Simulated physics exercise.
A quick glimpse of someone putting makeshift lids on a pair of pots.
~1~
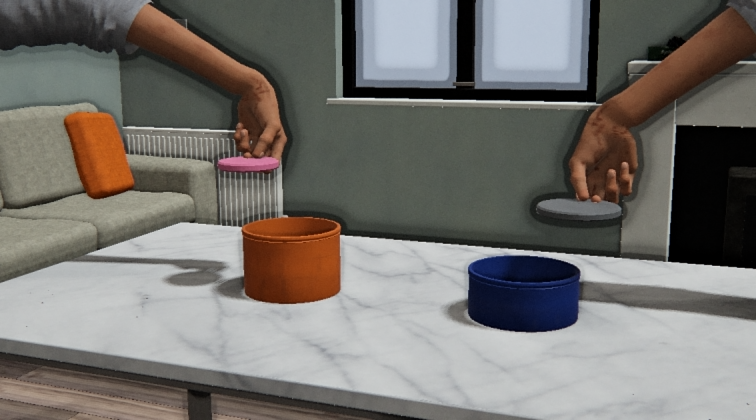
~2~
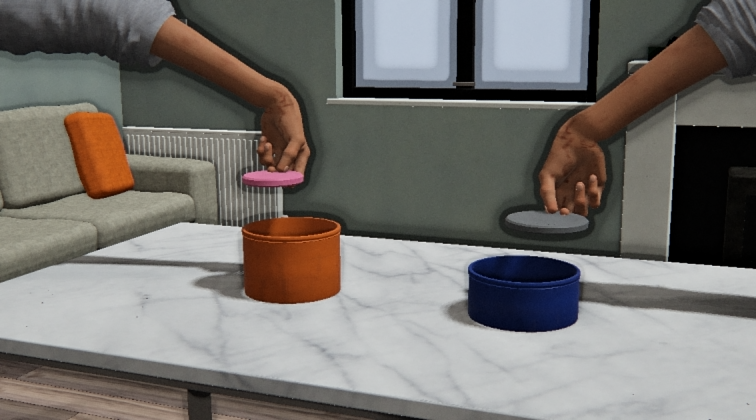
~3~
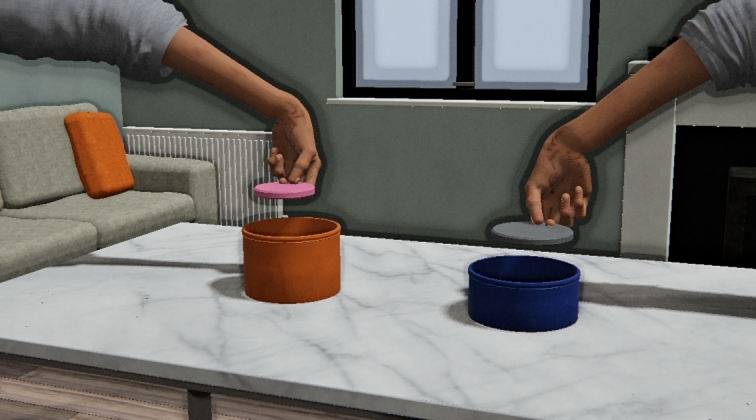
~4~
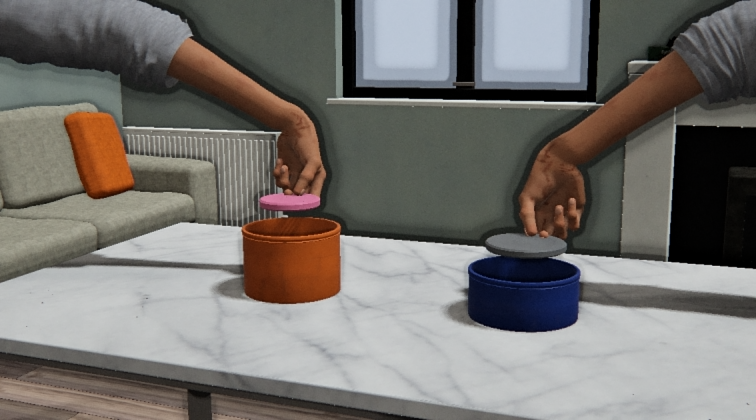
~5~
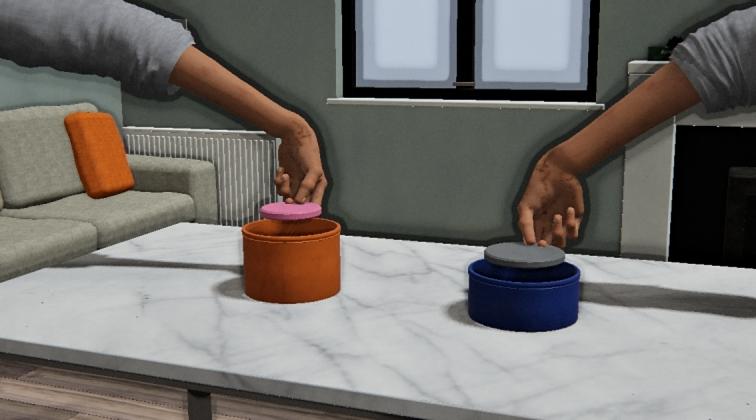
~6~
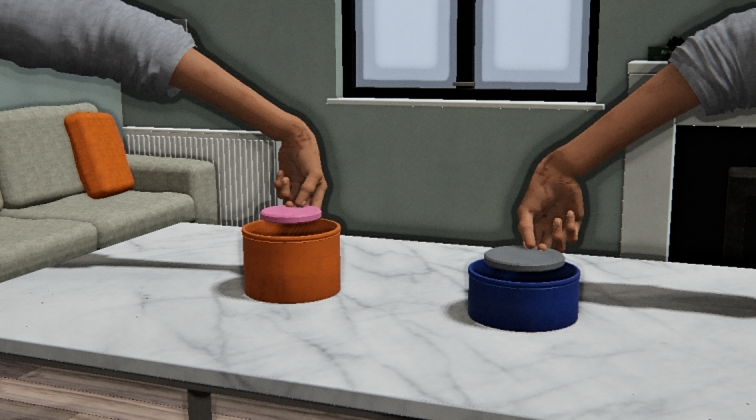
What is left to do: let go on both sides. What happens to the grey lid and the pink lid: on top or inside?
Let go and you'll find the grey lid goes down into it and the pink lid goes down into it.
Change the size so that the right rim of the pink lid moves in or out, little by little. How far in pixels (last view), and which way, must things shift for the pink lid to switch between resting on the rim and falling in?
Right, by around 16 pixels.
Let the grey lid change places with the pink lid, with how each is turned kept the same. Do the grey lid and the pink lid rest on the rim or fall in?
Swapped, the grey lid slides in and the pink lid slides in.
Then, 0.14 s past the last view, grey lid travelled a little near (523, 290); pink lid travelled a little near (292, 243).
Finally, the grey lid slips past the rim, near (523, 308); the pink lid slips past the rim, near (293, 283).
